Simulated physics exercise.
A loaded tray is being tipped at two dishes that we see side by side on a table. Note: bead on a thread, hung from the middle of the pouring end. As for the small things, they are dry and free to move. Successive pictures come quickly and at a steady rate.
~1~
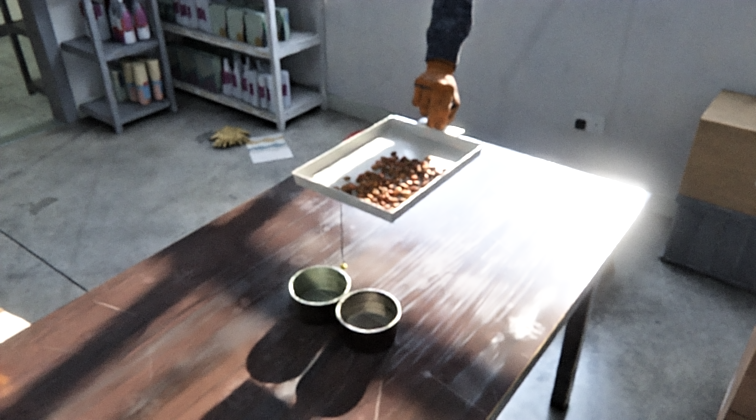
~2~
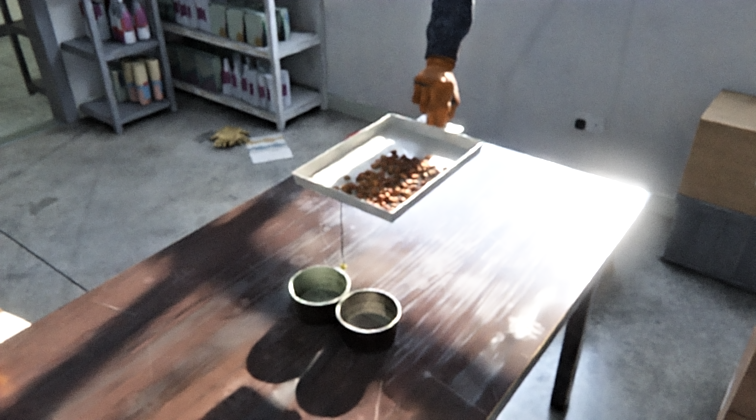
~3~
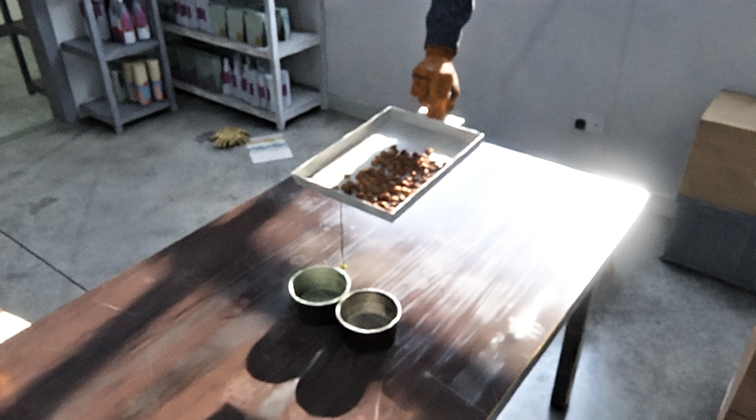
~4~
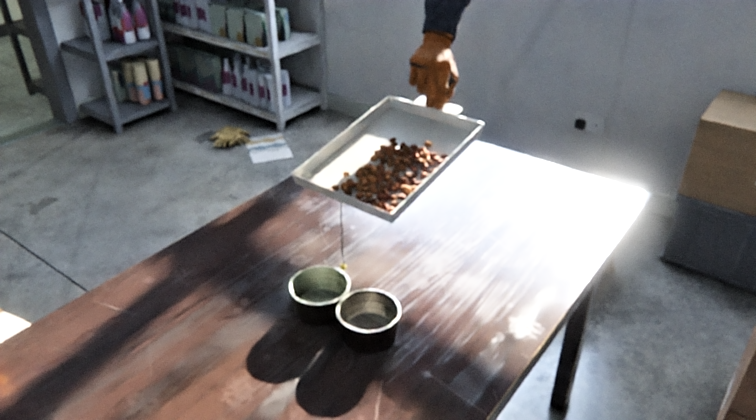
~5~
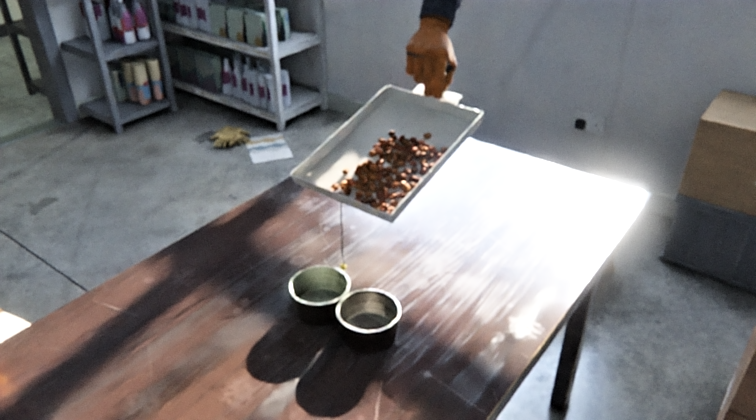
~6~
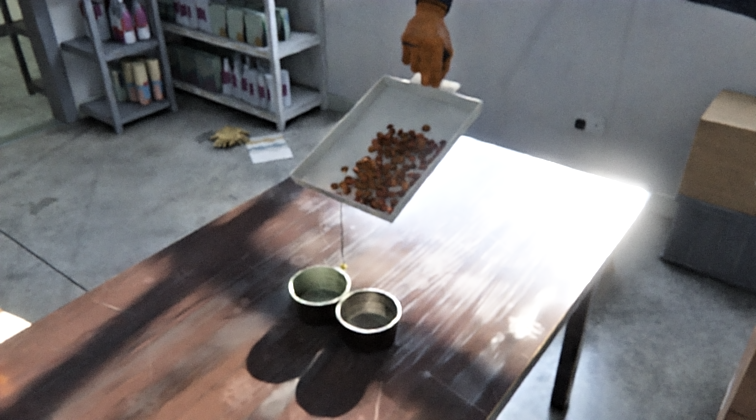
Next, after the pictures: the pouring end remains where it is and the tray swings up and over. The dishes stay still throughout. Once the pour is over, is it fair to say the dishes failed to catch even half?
No - compared with the spill, the catch will be larger.
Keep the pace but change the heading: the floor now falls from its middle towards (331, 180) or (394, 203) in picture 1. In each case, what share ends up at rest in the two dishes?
Roughly 10 per cent, and 60 per cent.
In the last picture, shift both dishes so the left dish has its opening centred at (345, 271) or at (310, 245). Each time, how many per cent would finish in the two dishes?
Close to 0 in a hundred, then close to 0 in a hundred.
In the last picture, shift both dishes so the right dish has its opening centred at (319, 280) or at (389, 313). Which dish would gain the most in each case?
For the first placement, the right-side one; for the second placement, the left-side one.
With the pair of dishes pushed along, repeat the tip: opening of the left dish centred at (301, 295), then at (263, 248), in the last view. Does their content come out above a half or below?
Taking them in turn, it's beyond half and then short of half.
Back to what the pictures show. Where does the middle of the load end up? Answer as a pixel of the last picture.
Close to (323, 313), more or less.
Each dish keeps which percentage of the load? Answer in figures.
Count per hundred - left dish ~ 40, right dish ~ 30.
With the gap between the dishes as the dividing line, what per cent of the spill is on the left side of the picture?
Around 90 %.
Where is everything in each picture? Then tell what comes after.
The first picture shows corners of the pouring end at (296, 172) and (392, 211), level; middle of the load at (390, 181), bits of dog kibble; left dish at (300, 309); right dish at (349, 337); bead on its thread at (343, 267).
The second picture shows corners of the pouring end at (296, 172) and (392, 211), level; middle of the load at (390, 180).
The third picture shows corners of the pouring end at (295, 172) and (391, 211), tipped barely, level across its low end; middle of the load at (390, 177).
The fourth picture shows corners of the pouring end at (294, 173) and (391, 212), tipped a little, level across its low end; middle of the load at (389, 174).
The fifth picture shows corners of the pouring end at (294, 174) and (390, 213), tipped a little, level across its low end; middle of the load at (388, 170).
The sixth picture shows corners of the pouring end at (293, 174) and (389, 214), tipped clearly, level across its low end; middle of the load at (387, 167); left dish at (300, 309); right dish at (349, 337).
Soon, tray tipped steeply; nearly all on the tray; a stray few in the air.
A while on, tray tipped past a quarter turn; about a third on the tray; a small part in the right dish; about a quarter in the left dish; a small part outside both; about a quarter in the air.
Towards the end, tray tipped past a quarter turn; about a quarter in the right dish; about half in the left dish; about a quarter outside both.
Finally, tray tipped past a quarter turn; about a quarter in the right dish; about half in the left dish; about a quarter outside both.
